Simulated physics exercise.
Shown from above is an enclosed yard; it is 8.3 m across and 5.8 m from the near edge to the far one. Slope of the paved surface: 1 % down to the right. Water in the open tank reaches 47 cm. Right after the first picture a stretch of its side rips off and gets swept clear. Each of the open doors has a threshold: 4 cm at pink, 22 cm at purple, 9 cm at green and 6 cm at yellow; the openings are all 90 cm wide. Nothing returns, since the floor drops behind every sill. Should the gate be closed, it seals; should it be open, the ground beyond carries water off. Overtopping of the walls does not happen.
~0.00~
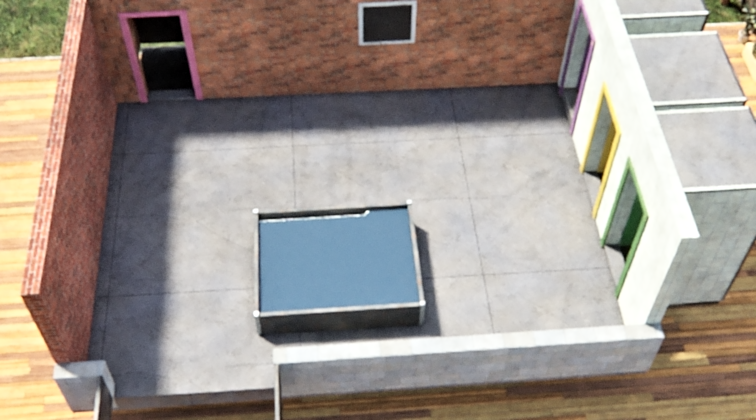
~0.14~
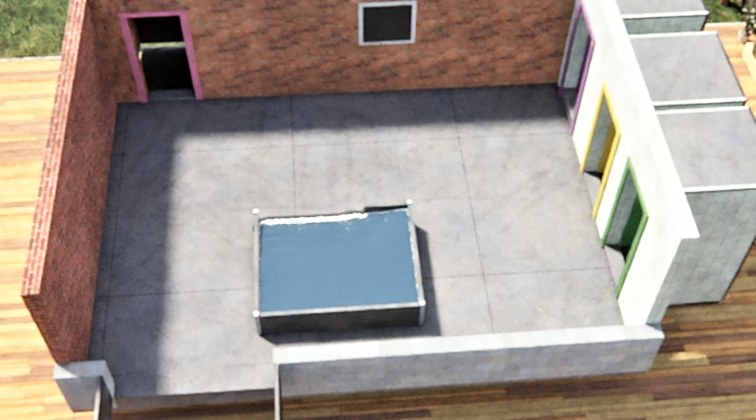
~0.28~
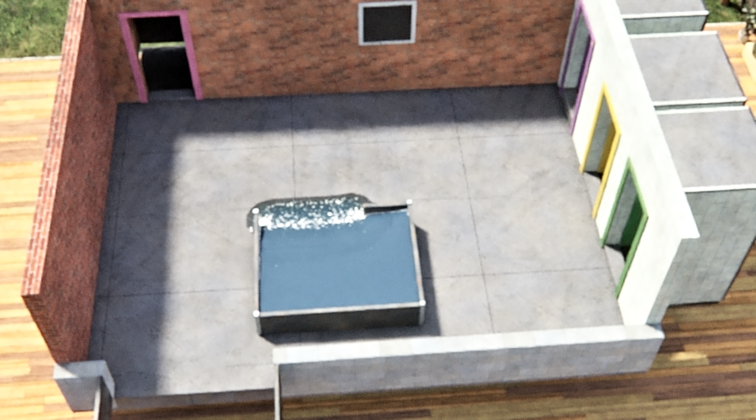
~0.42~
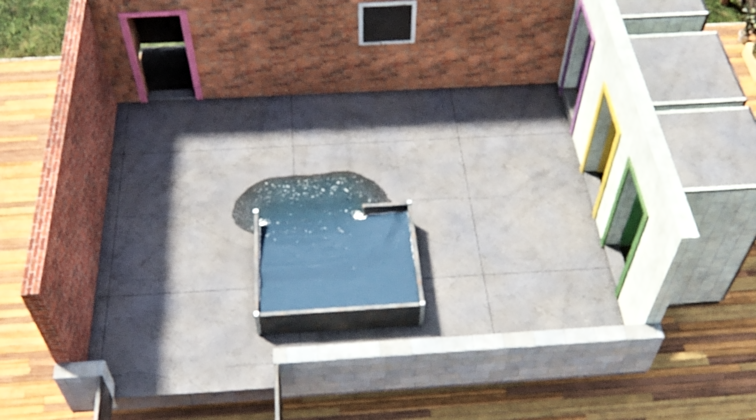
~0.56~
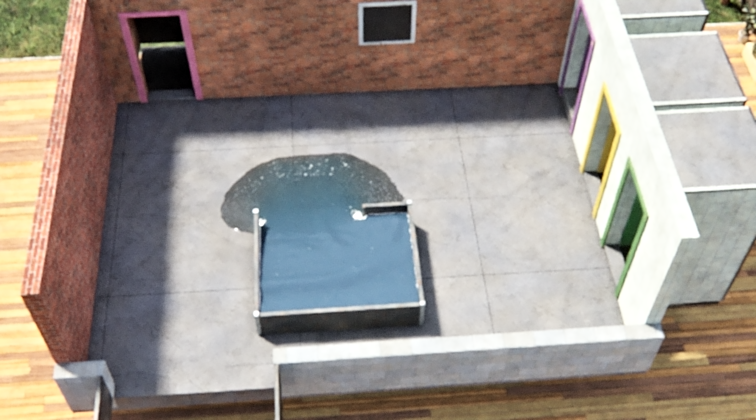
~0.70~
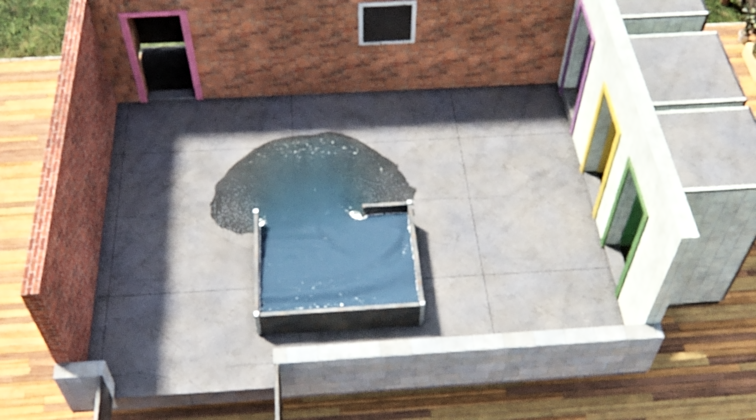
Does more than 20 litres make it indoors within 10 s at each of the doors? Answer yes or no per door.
Pink door, yes; purple door, no; green door, no; yellow door, no.
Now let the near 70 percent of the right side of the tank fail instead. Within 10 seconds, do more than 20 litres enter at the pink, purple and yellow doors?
Then pink does not exceed it, purple does not exceed it, yellow exceeds it.
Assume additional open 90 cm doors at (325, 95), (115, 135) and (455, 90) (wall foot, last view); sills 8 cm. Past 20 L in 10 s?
The first one exceeds it, the second one exceeds it, and the third one doesn't reach it.
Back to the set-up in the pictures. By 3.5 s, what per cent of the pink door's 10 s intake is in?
Roughly 25%.
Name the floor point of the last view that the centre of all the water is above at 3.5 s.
Around (312, 178).
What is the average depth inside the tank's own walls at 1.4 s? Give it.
The mean depth is around 31 cm.
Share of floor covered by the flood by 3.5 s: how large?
Wet share: Near 40 percent.
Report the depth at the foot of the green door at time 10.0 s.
The depth comes to around 4.5 centimetres.
After 1.4 s water covers 20 % of the floor and is deepest (24 cm) near (303, 97); pink door not reached, purple door not reached, green door not reached, yellow door not reached.
After 2.2 s water covers 30 % of the floor and is deepest (26 cm) near (294, 104); pink door 6 cm at the sill, 0 L in, purple door not reached, green door not reached, yellow door not reached.
After 3.5 s water covers 40 % of the floor and is deepest (24 cm) near (127, 112); pink door 10 cm at the sill, 27 L in, purple door 4 cm at the sill, 0 L in, green door not reached, yellow door not reached.
After 6.0 s water covers 65 % of the floor and is deepest (14 cm) near (562, 99); pink door 10 cm at the sill, 83 L in, purple door 13 cm at the sill, 0 L in, green door 3 cm at the sill, 0 L in, yellow door 7 cm at the sill, 0 L in.
After 10.0 s water covers 90 % of the floor and is deepest (10 cm) near (632, 350); pink door 5 cm at the sill, 112 L in, purple door 9 cm at the sill, 0 L in, green door 4 cm at the sill, 0 L in, yellow door 6 cm at the sill, 3 L in.
